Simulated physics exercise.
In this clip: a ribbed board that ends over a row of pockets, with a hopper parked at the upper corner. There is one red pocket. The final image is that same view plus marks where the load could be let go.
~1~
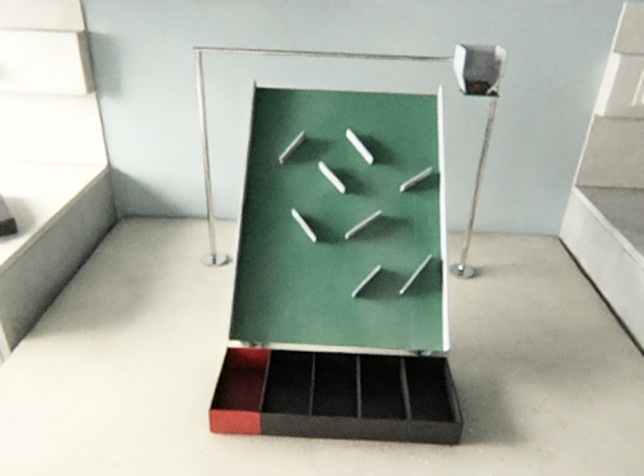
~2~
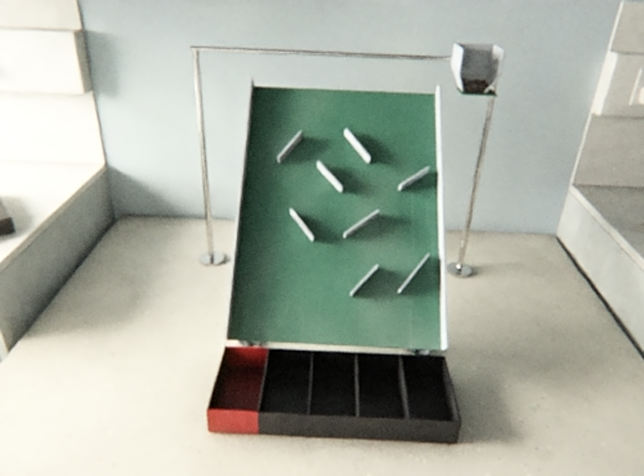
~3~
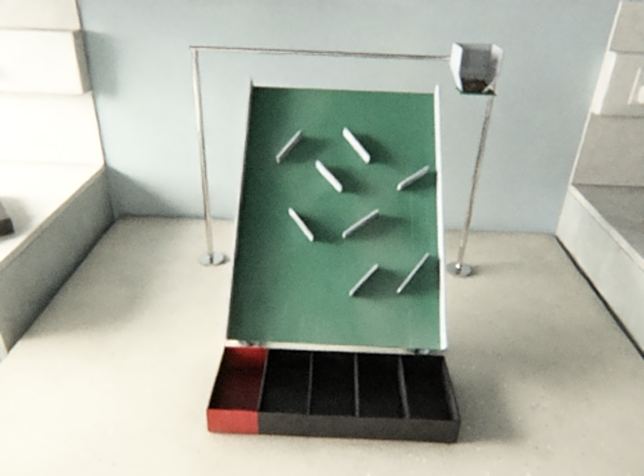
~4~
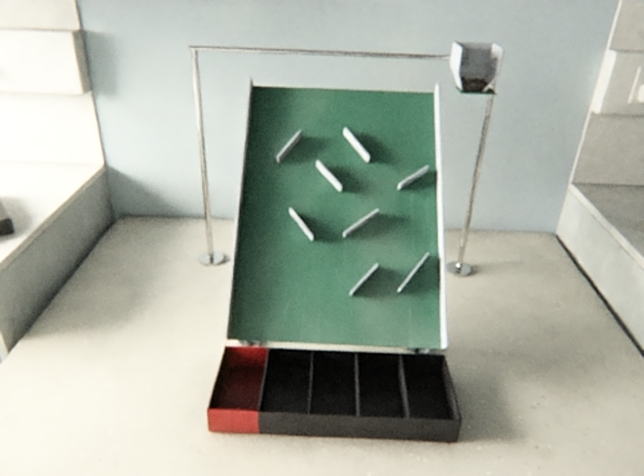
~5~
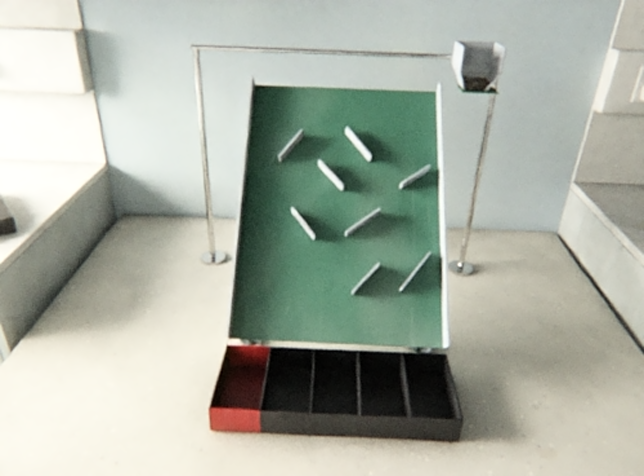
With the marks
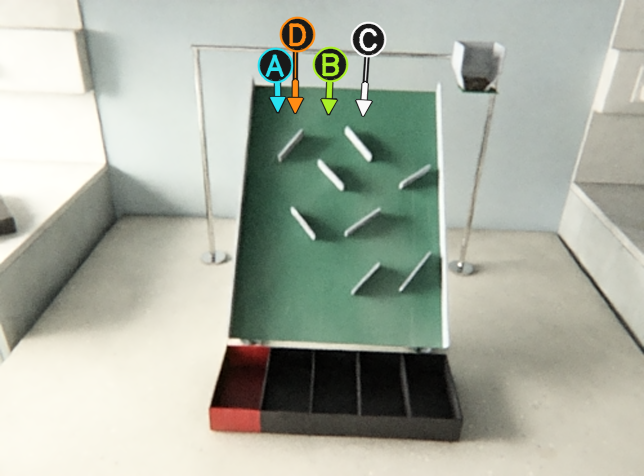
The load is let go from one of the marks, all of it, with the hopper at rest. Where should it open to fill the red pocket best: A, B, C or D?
A beats the others.
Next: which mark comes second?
D it is.
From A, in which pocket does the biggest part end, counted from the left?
The first from the left.
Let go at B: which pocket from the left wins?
It is the second one.
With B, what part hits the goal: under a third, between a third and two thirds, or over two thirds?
Under a third.
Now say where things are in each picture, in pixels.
In the first frame, hopper (475, 87), chocolate balls, door shut.
In the second frame, ribs (278, 157) to (301, 131), (346, 128) to (370, 157), (318, 161) to (342, 187).
In the third frame, ribs (400, 185) to (428, 166), (290, 208) to (312, 237), (344, 233) to (378, 210).
In the fourth frame, ribs (351, 292) to (377, 264), (400, 289) to (429, 253).
In the fifth frame, red pocket (235, 419), number 1 of 5 from the left.
On the marked copy, mark A meets the board at (277, 106); mark B meets the board at (328, 108); mark C meets the board at (363, 110); mark D meets the board at (295, 107).
With A, roughly two thirds in the red pocket, about a tenth in other pockets, roughly a quarter outside the box.
With B, about a tenth in the red pocket, roughly two thirds in other pockets, roughly a quarter outside the box.
With C, about a tenth in the red pocket, roughly two thirds in other pockets, roughly a quarter outside the box.
With D, roughly half in the red pocket, roughly a quarter in other pockets, roughly a quarter outside the box.
